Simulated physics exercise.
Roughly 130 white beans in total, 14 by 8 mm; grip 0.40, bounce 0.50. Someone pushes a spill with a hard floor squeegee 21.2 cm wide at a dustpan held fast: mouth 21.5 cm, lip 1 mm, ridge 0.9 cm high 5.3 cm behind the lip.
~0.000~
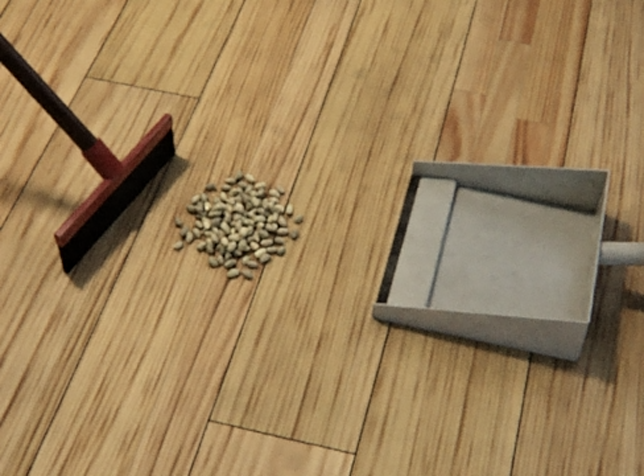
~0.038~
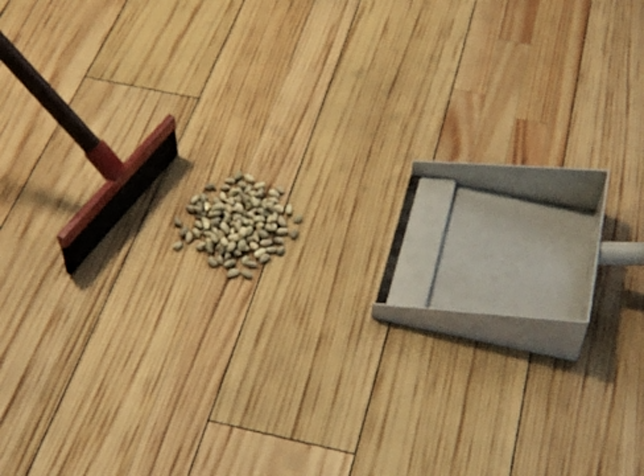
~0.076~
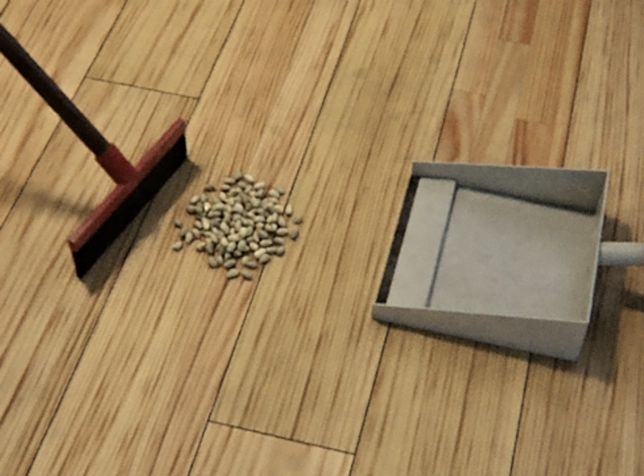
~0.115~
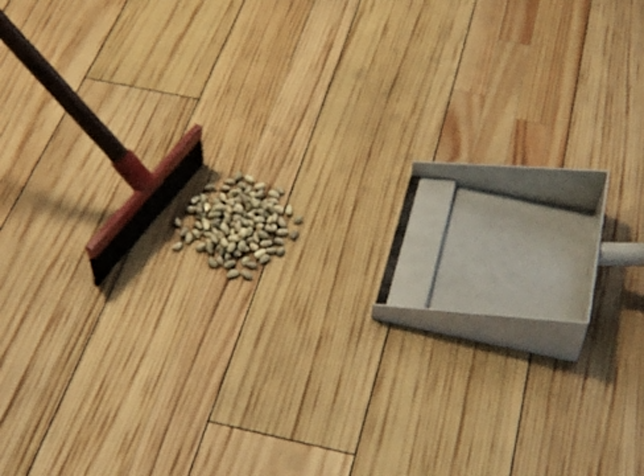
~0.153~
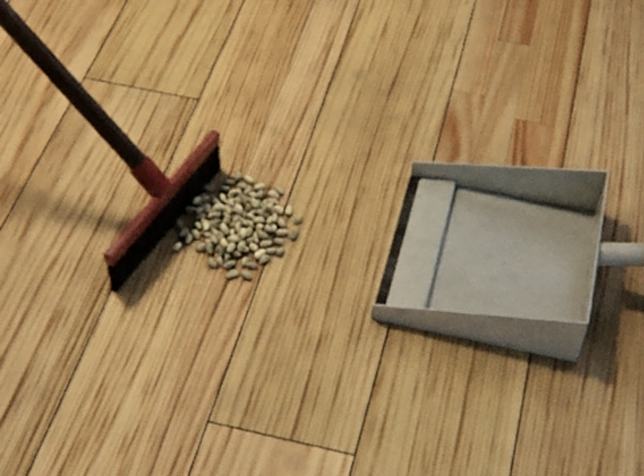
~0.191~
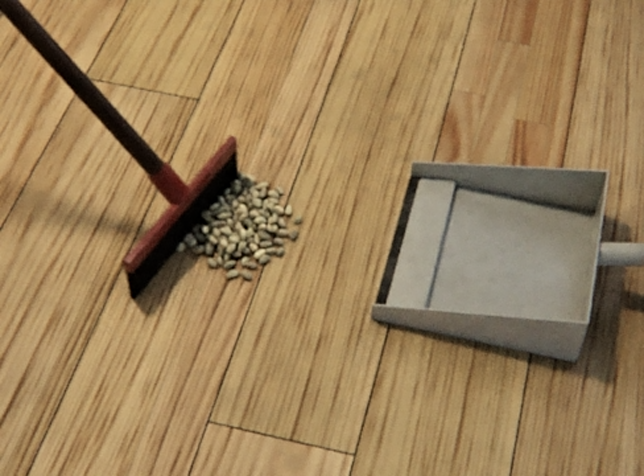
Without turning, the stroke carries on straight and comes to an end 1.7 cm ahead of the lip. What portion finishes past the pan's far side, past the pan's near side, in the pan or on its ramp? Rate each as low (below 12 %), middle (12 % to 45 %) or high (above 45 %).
Far side - low, near side - middle, pan - middle.
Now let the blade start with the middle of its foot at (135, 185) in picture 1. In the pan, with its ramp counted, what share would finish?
25 %.
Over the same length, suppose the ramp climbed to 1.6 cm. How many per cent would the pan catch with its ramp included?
Estimated share: Around 25 in a hundred.
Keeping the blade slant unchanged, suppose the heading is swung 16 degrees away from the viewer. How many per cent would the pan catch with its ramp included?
It comes to roughly 20 in a hundred.
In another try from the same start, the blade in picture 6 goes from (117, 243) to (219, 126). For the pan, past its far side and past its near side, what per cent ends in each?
Pan 10 % / far 0 % / near 10 %.
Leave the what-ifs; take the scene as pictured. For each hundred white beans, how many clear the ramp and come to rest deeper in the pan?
Roughly 0 per cent.
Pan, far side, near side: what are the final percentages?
So it's far side at 0 percent, near side at 20 percent, and the pan at 30 percent.
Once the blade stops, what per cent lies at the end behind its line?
Something like 5 per cent, roughly.
Then, at 0.35 s, middle of the blade 13 cm from the lip; 0 % over the lip, far side 0 %, near side 5 %.
After 0.46 s, middle of the blade 7 cm from the lip; 0 % over the lip, far side 0 %, near side 15 %.
After 0.70 s, middle of the blade 5 cm from the lip; 30 % over the lip, far side 0 %, near side 20 %.
In the end, at 2.3 s, far side 0 %, near side 20 %, pan 30 %, in front of the lip or behind the blade 50 %.
